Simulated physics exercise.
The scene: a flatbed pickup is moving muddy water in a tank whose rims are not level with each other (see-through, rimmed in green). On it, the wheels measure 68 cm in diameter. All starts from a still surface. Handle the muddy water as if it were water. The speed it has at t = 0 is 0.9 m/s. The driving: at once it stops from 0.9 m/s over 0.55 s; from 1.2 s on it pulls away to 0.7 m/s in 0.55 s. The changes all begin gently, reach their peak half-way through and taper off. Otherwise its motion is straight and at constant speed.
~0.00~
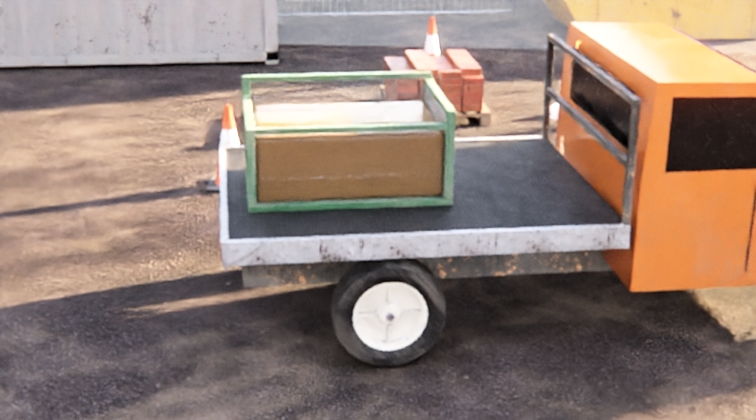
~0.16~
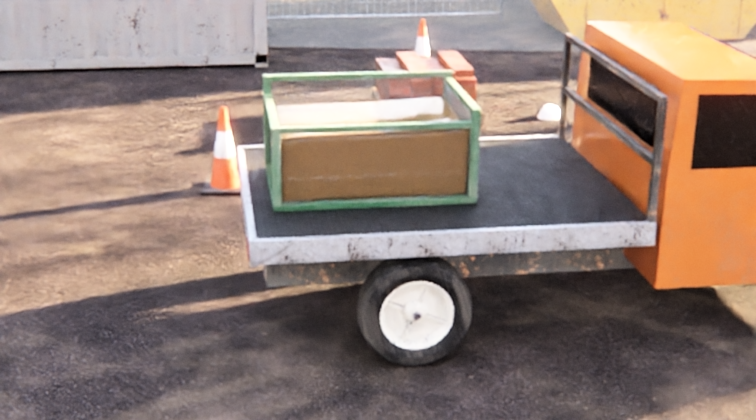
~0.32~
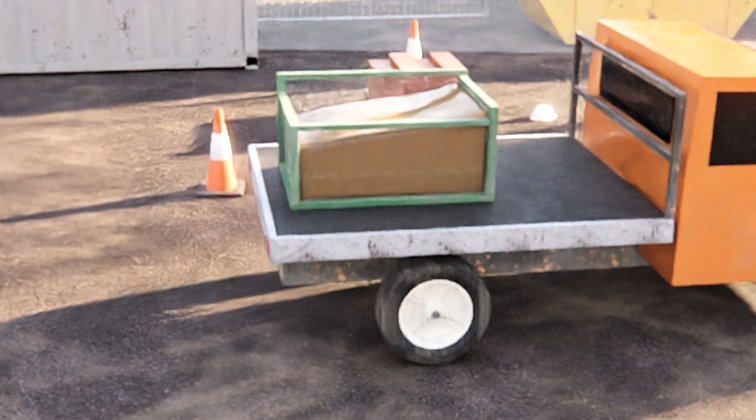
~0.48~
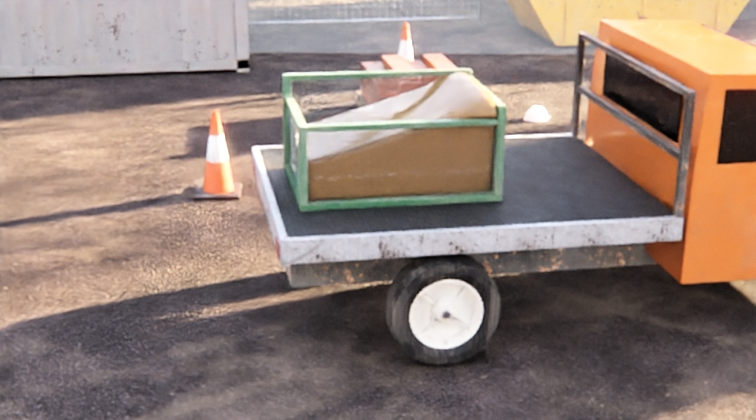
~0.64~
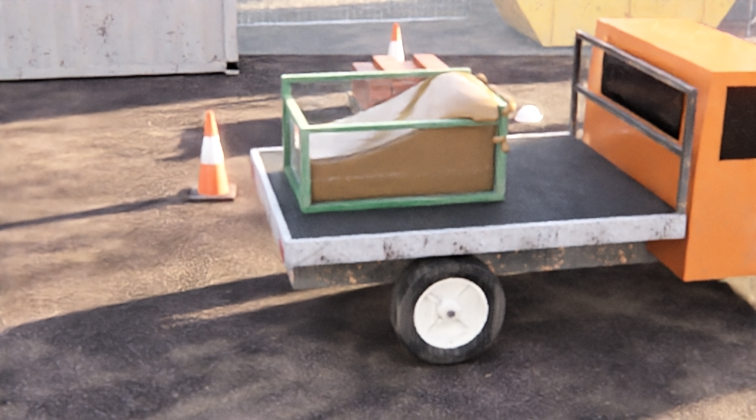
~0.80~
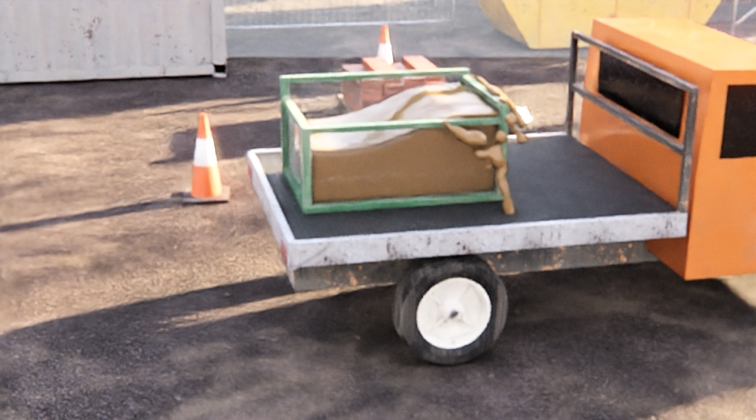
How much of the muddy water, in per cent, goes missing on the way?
Some 7 per cent goes overboard.
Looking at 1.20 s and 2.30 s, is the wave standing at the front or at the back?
Towards the aft end first, then towards the fore end.
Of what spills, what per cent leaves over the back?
Close to 70 per cent goes that way.
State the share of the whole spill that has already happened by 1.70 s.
Near 70 in a hundred.
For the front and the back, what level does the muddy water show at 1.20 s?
Front reads 32 centimetres, back reads 58 centimetres.
Then, 1.20 s in, the surface is 31 cm up at the front and 58 cm at the back; 2 per cent is out, mostly over the near side, some over the front.
Then, 1.70 s in, the surface is 25 cm up at the front and 46 cm at the back; 5 per cent is out, over the back and the near side.
Then, 2.30 s in, the surface is 47 cm up at the front and 32 cm at the back; 6 per cent is out, mostly over the back, some over the near side.
Then, 4.74 s in, 7 per cent is out, mostly over the back, some over the near side, 26 of 362 litres.
